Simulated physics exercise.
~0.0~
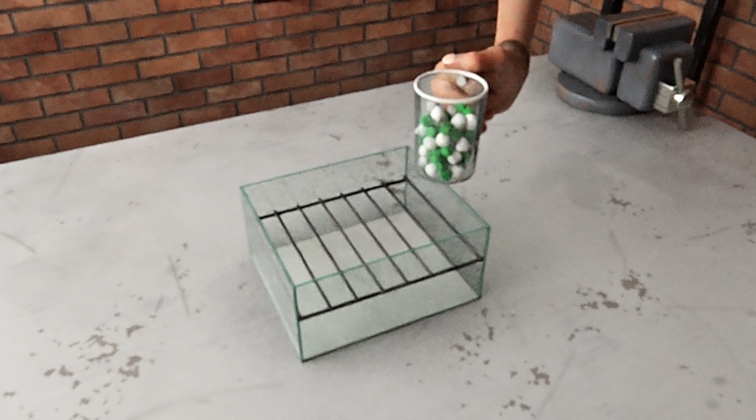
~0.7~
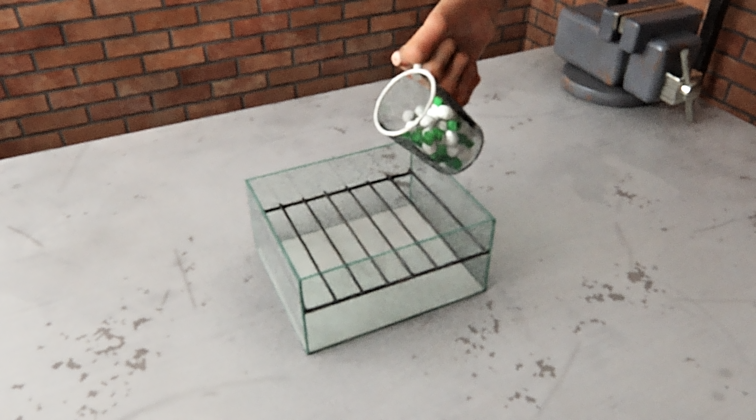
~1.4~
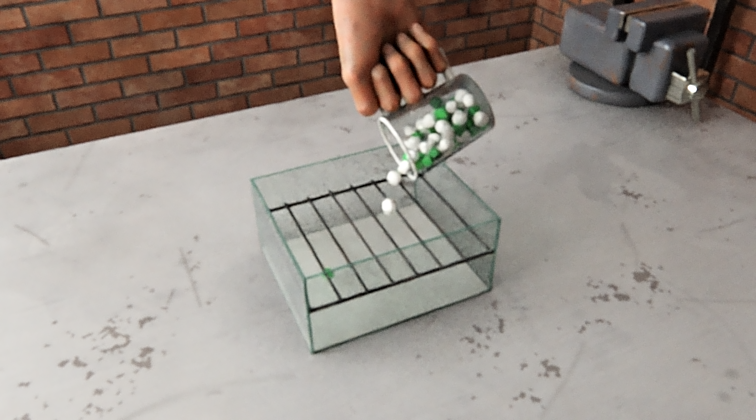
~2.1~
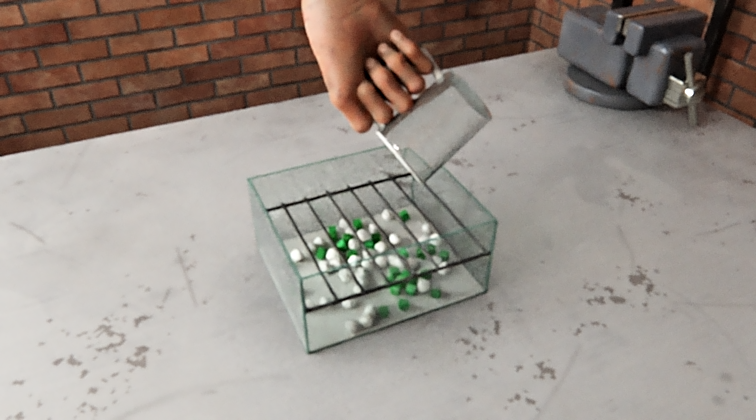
A hand tips a clear cup, and green and white pieces fall through the wire rack.
